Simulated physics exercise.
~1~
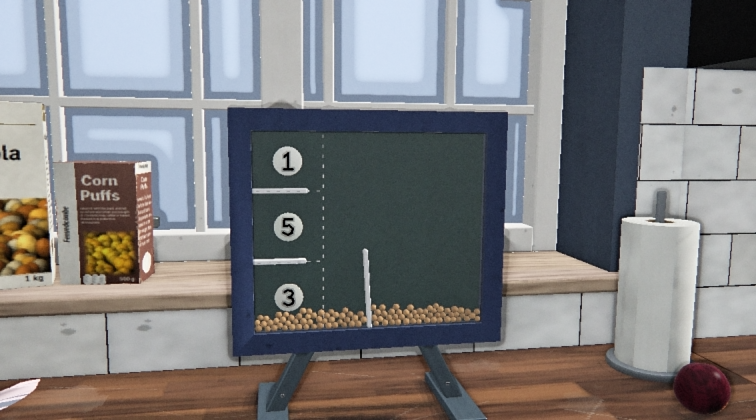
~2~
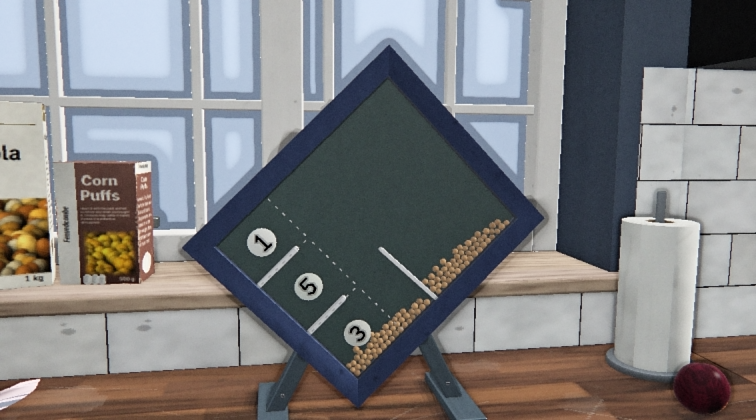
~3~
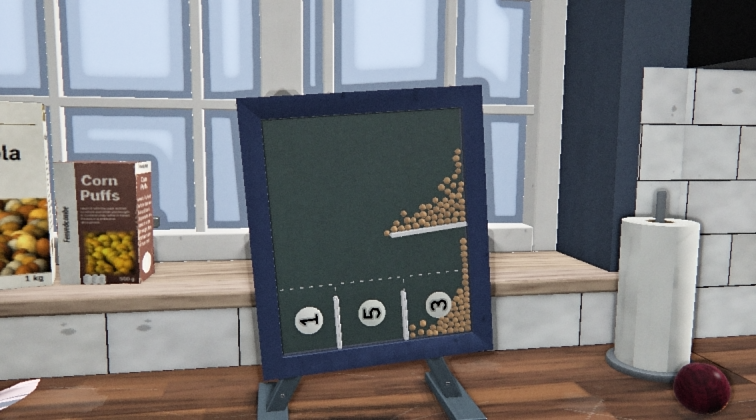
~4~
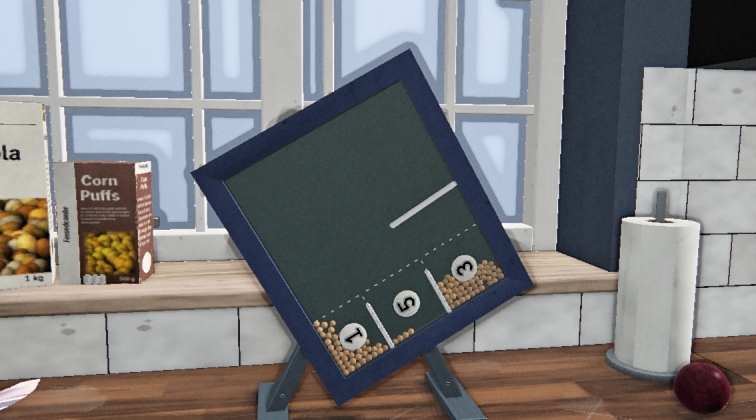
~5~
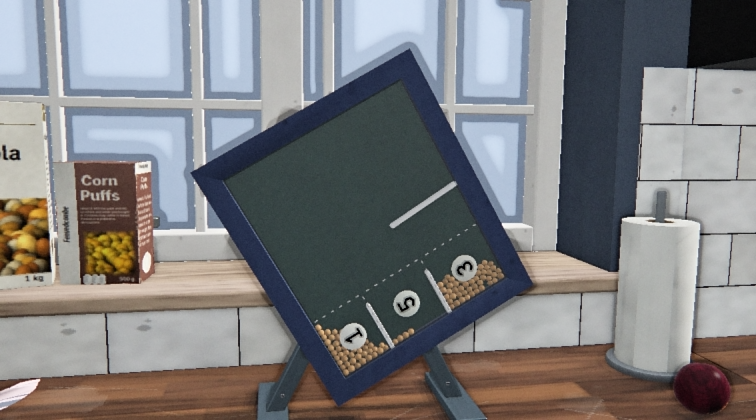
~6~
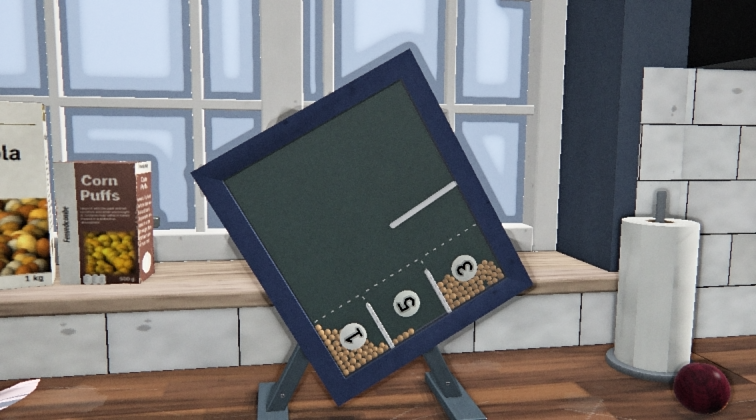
A blue-framed case of small tan beads on a kitchen counter turned anticlockwise past its side, spilling them off an inner bar into the numbered pockets, then stopped tilted, with pockets one and three holding plenty and pocket five only a few.
